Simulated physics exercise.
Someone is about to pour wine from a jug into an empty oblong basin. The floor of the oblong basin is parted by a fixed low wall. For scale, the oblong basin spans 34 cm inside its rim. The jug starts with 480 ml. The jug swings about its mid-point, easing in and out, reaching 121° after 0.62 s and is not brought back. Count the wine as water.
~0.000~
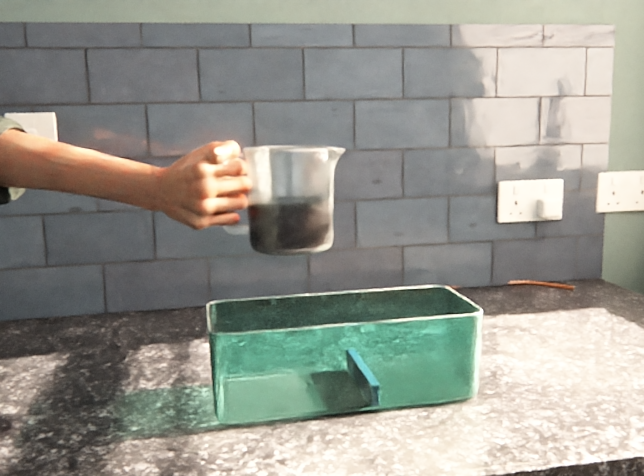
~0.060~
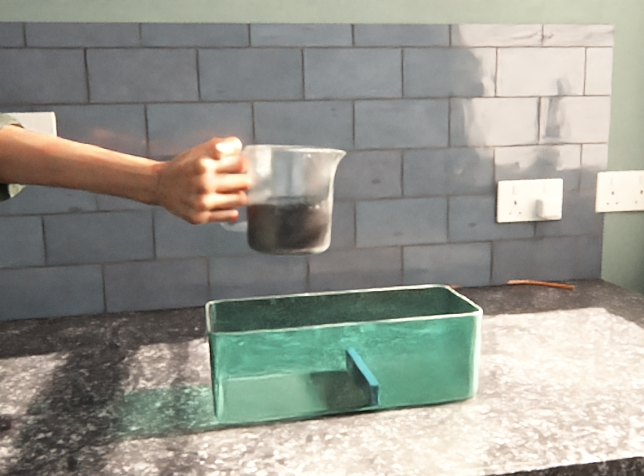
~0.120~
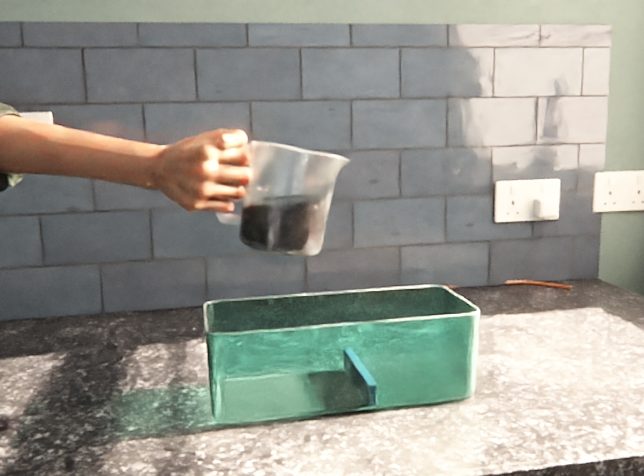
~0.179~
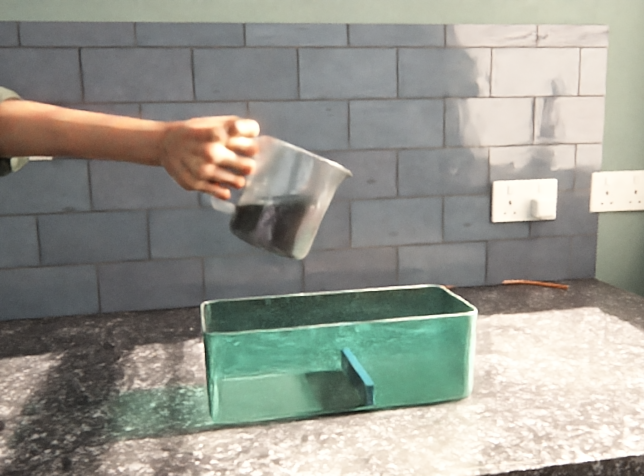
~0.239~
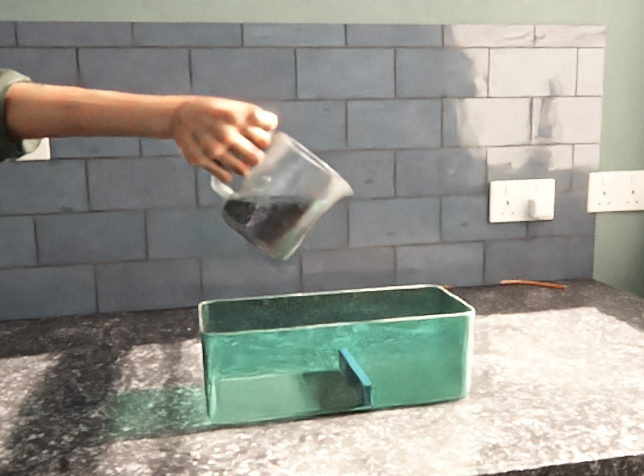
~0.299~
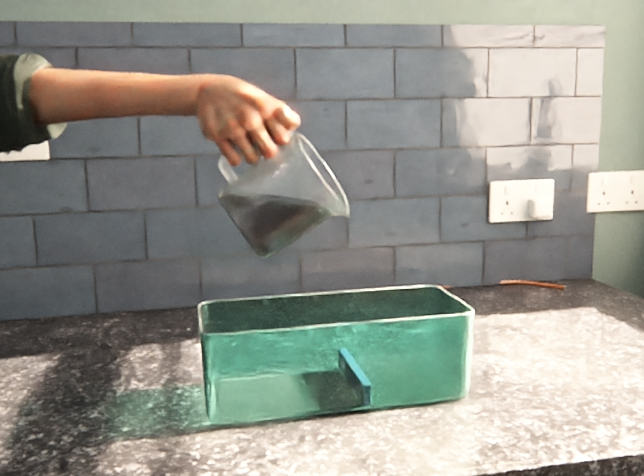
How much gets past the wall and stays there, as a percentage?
About 70 per cent.
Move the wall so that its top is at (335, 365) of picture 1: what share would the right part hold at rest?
Then about 85 per cent.
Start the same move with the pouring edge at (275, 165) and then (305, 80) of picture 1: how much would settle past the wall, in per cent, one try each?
First 15, then 20 per cent.
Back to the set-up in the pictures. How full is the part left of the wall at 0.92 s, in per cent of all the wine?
Near 20 in a hundred.
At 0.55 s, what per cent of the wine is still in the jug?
Near 44 in a hundred.
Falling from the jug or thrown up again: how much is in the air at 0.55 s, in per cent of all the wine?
Some 36 per cent.
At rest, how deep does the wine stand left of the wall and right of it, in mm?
Some 4 mm on the left and 18 mm on the right.
After 0.55 s the tilt is 117° and 44 per cent is still to pour, 2 is left of the wall and 18 right of it.
After 0.73 s the tilt is 121° and 4 per cent is still to pour, 15 is left of the wall and 72 right of it.
After 0.92 s the tilt is 121° and 0 per cent is still to pour, 20 is left of the wall and 73 right of it.
After 1.12 s the tilt is 121° and 0 per cent is still to pour, 24 is left of the wall and 71 right of it.
In the end 25 per cent lies left of the wall, 70 right of it and 5 outside.
